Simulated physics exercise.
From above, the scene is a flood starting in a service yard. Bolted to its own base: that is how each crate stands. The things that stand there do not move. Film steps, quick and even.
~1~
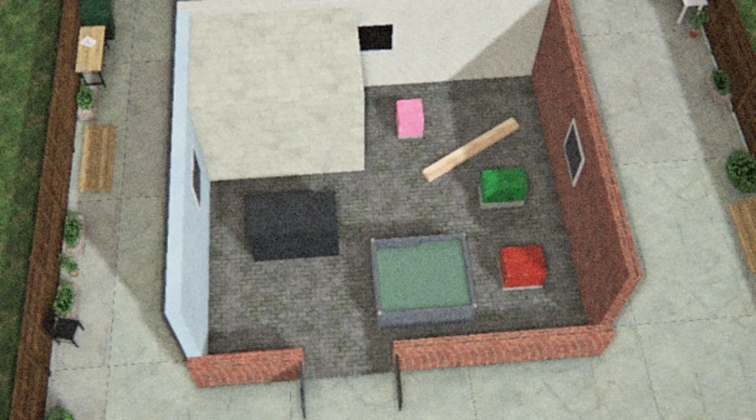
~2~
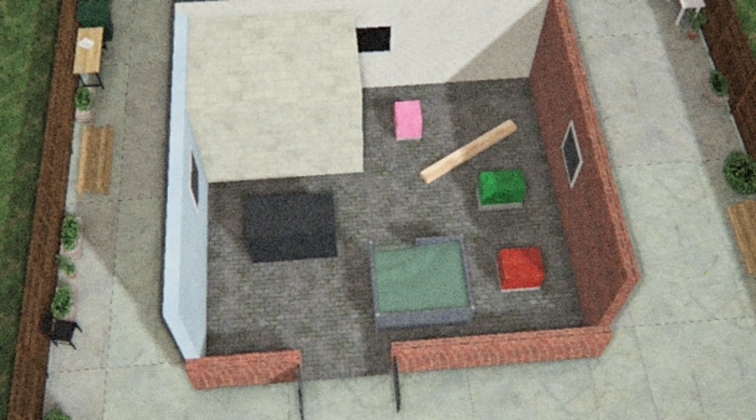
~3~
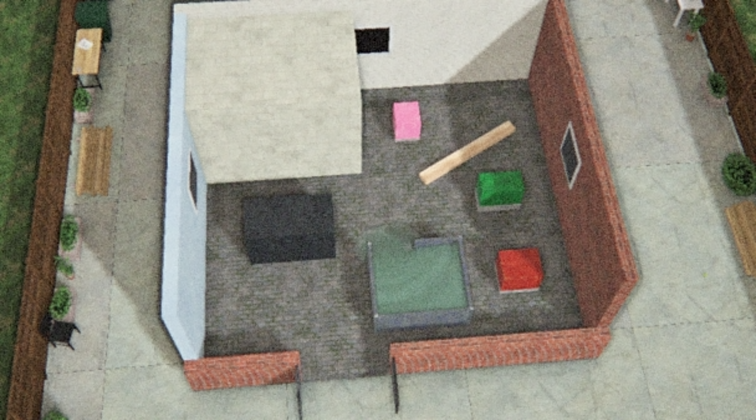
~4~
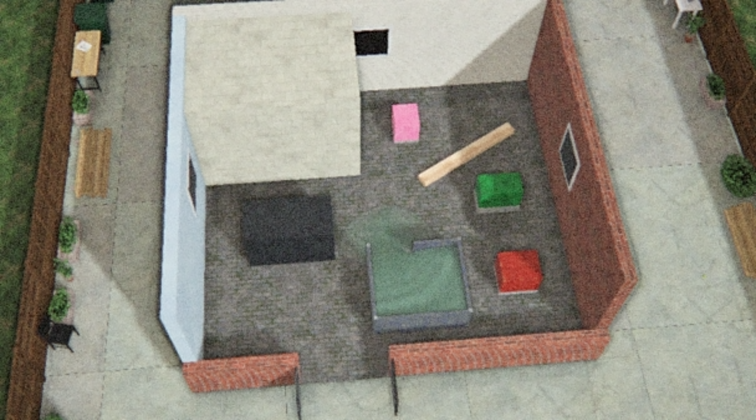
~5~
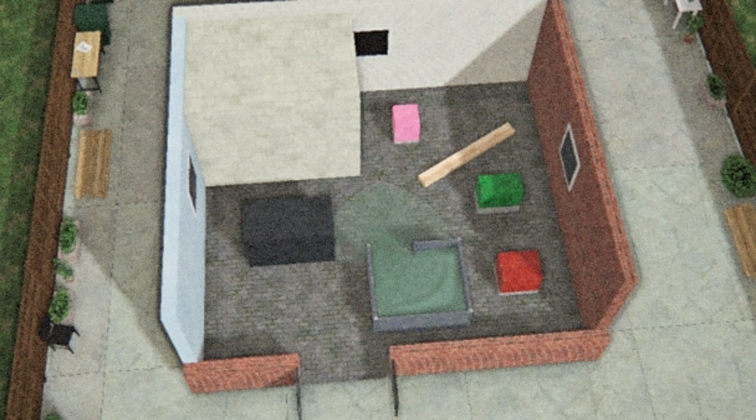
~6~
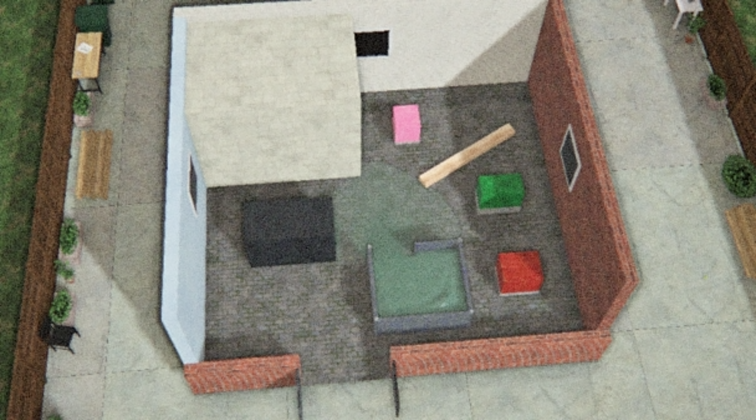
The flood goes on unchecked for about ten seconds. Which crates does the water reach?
My prediction: The red crate is not flooded, the pink crate is flooded, the green crate is not flooded.
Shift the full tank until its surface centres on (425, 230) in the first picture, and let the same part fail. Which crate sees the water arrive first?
Answer: The pink one.
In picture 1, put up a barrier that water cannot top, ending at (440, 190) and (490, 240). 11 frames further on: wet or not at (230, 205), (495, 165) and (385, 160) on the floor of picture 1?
One by one: Soaked, soaked, soaked.
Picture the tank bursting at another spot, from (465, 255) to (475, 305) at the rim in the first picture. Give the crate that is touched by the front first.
That would be the red crate.
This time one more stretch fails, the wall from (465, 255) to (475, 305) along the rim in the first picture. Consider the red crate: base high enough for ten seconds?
Looking at the red crate, it is hit.
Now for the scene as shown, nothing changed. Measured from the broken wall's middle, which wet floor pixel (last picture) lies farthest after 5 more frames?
Roughly at (357, 96).
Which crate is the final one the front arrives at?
I think it's the red crate.
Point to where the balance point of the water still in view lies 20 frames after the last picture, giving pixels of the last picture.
Near (385, 211).
A moment on, water covers 20 % of the floor; the red crate not reached, the pink crate water round its plinth, the green crate water round its plinth.
Next, water covers 35 % of the floor; the red crate not reached, the pink crate water round its plinth, the green crate water round its plinth.
Then, water covers 50 % of the floor; the red crate not reached, the pink crate water round its plinth, the green crate water round its plinth.
Later, water covers 65 % of the floor; the red crate not reached, the pink crate water round its plinth, the green crate water round its plinth.
In the end, water covers 95 % of the floor; the red crate stayed above the water, the pink crate was topped, the green crate stayed above the water.
